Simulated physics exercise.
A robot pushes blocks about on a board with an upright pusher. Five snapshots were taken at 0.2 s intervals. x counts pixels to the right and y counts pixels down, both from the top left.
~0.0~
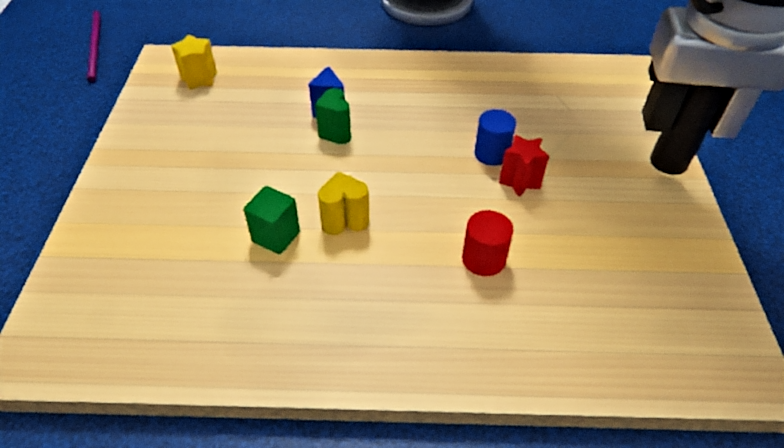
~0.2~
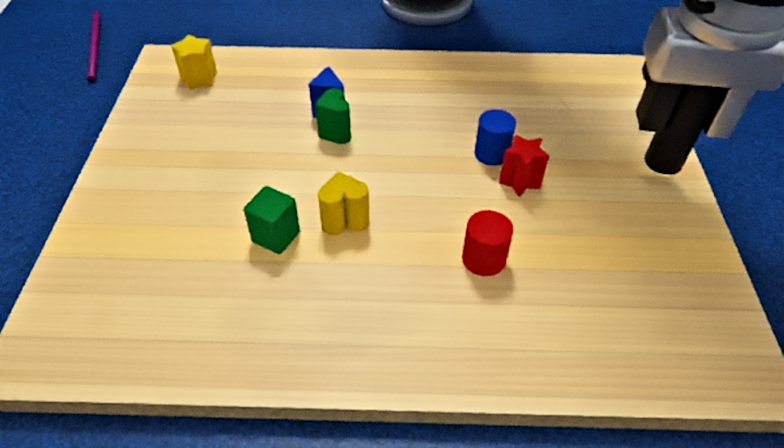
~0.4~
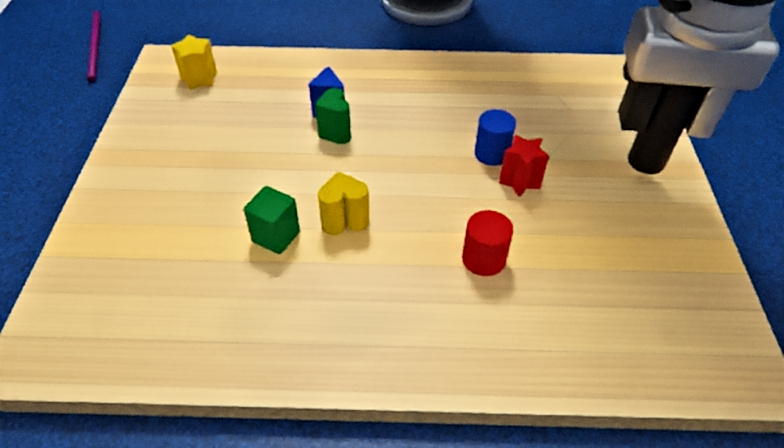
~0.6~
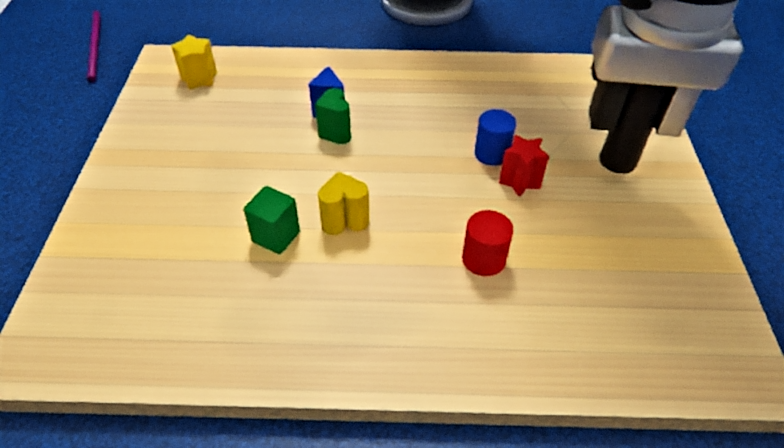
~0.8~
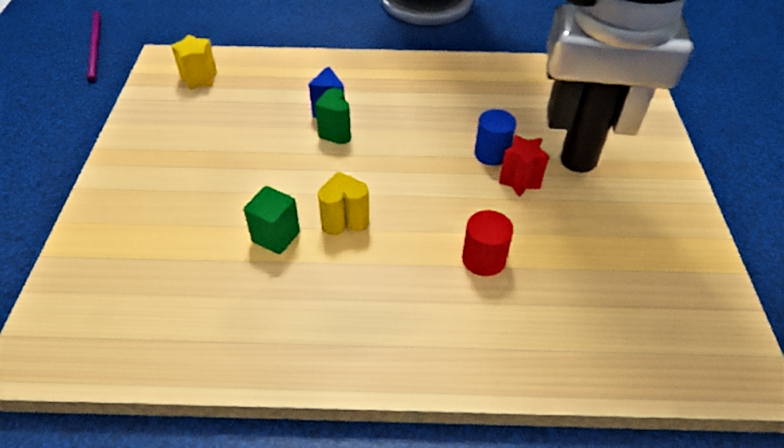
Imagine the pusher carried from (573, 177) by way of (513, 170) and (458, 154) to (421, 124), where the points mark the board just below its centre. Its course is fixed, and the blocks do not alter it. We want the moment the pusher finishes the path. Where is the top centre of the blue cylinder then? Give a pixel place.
My estimate: (442, 73).
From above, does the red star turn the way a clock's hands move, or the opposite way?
It turns round anticlockwise.
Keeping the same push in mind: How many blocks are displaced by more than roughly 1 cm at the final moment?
Blocks displaced: 2.
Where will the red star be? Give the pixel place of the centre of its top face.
Its top centre lands on (470, 149).
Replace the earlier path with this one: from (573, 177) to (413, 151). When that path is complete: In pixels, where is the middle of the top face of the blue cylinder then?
It should be at about (440, 98).
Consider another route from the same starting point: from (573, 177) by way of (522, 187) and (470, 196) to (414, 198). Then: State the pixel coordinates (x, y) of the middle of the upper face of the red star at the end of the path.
The red star ends near (386, 151).
The first path, step by step. One third of the way, pusher (514, 153); blue cylinder (490, 117); red star (492, 150), turned 25° anticlockwise.
Two thirds of the way, pusher (459, 136); blue cylinder (455, 97); red star (470, 149), turned 70° anticlockwise.
At the end, pusher (422, 107); green heart-shaped block in place; blue cylinder (442, 73); red star (470, 149), turned 70° anticlockwise.
